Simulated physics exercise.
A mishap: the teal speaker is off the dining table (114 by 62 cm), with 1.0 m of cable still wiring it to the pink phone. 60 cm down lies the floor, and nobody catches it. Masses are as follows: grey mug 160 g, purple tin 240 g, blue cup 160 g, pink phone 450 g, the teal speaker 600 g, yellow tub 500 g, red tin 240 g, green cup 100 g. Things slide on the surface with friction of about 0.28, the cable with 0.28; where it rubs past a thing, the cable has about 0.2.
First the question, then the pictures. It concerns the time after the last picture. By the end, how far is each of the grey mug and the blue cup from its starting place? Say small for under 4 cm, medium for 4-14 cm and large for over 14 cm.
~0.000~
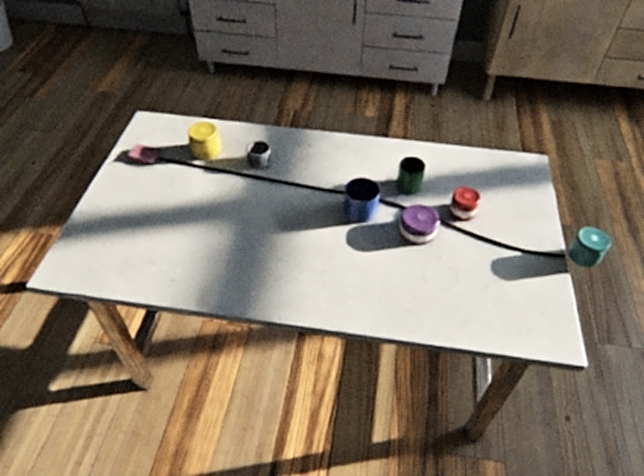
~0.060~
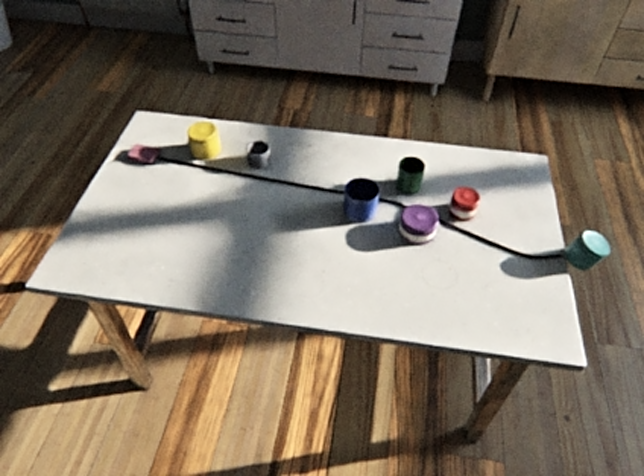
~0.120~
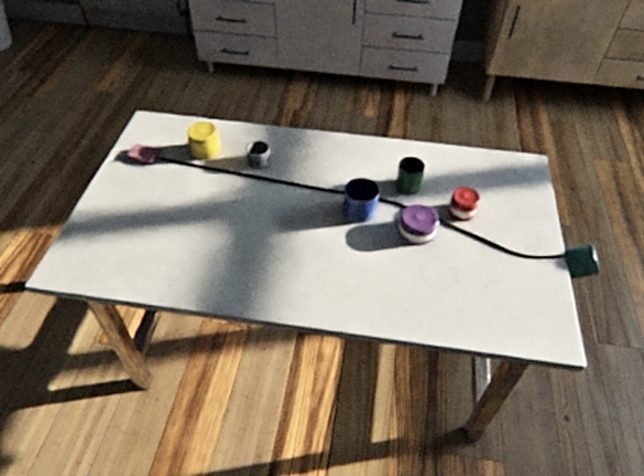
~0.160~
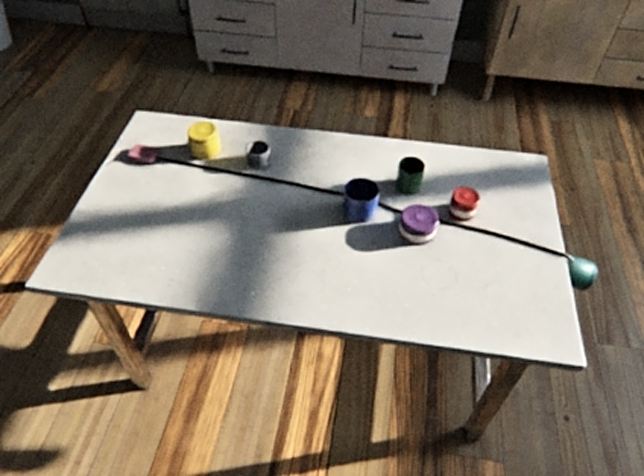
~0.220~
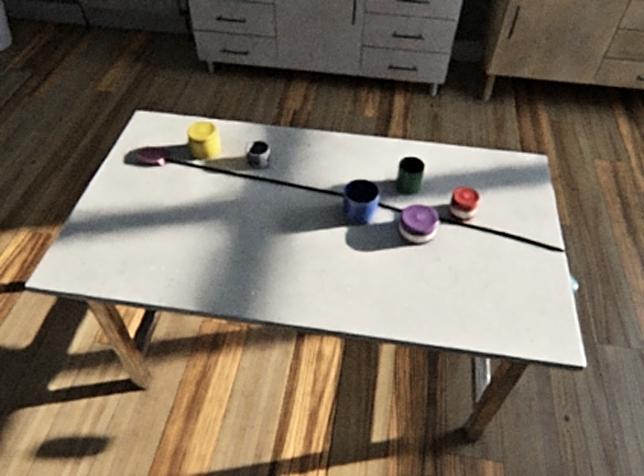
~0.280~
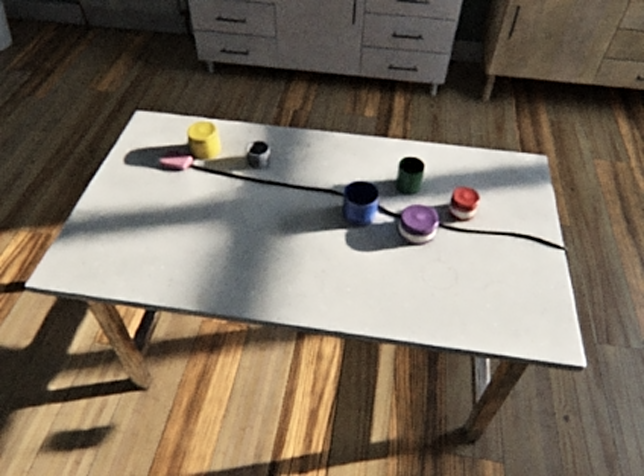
In order: The grey mug is small, the blue cup is medium.
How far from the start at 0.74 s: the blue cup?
At that moment the blue cup has gone 6 cm from the start.
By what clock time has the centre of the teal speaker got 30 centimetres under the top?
Close to 0.46 s.
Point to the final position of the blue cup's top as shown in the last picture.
Near (386, 210).
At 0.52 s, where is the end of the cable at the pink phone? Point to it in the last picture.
About (281, 182).
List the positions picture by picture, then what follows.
In the first picture, grey mug (258, 148); blue cup (363, 189); cable runs through (521, 249) (275, 180) (198, 166).
In the second picture, teal speaker (593, 242); cable runs through (519, 253) (198, 165).
In the third picture, teal speaker (582, 262); cable runs through (518, 254) (197, 165).
In the fourth picture, teal speaker (576, 273); cable runs through (529, 243) (198, 165).
In the fifth picture, blue cup (362, 191); pink phone (153, 153); teal speaker (557, 284); cable runs through (547, 245) (208, 168).
In the sixth picture, grey mug (258, 148); blue cup (361, 193); cable runs through (560, 247) (469, 230) (383, 209) (310, 188) (230, 175).
By 0.5 s, the cable's tail end at (281, 182); blue cup 1 cm off its start, pink phone 34 cm off its start, teal speaker over the edge.
By 0.7 s, the cable's tail end at (379, 202); blue cup 6 cm off its start, pink phone 59 cm off its start, teal speaker over the edge.
By 1.0 s, the cable's tail end at (417, 209); blue cup 8 cm off its start at (387, 210), pink phone 68 cm off its start at (404, 199), teal speaker over the edge.
By 1.2 s, the cable's tail end at (419, 209); blue cup 8 cm off its start, pink phone 69 cm off its start, teal speaker over the edge.
By 2.4 s, the cable's tail end at (419, 209); blue cup 8 cm off its start at (386, 210), grey mug 0 cm off its start at (258, 148), pink phone 69 cm off its start at (406, 199), teal speaker over the edge.
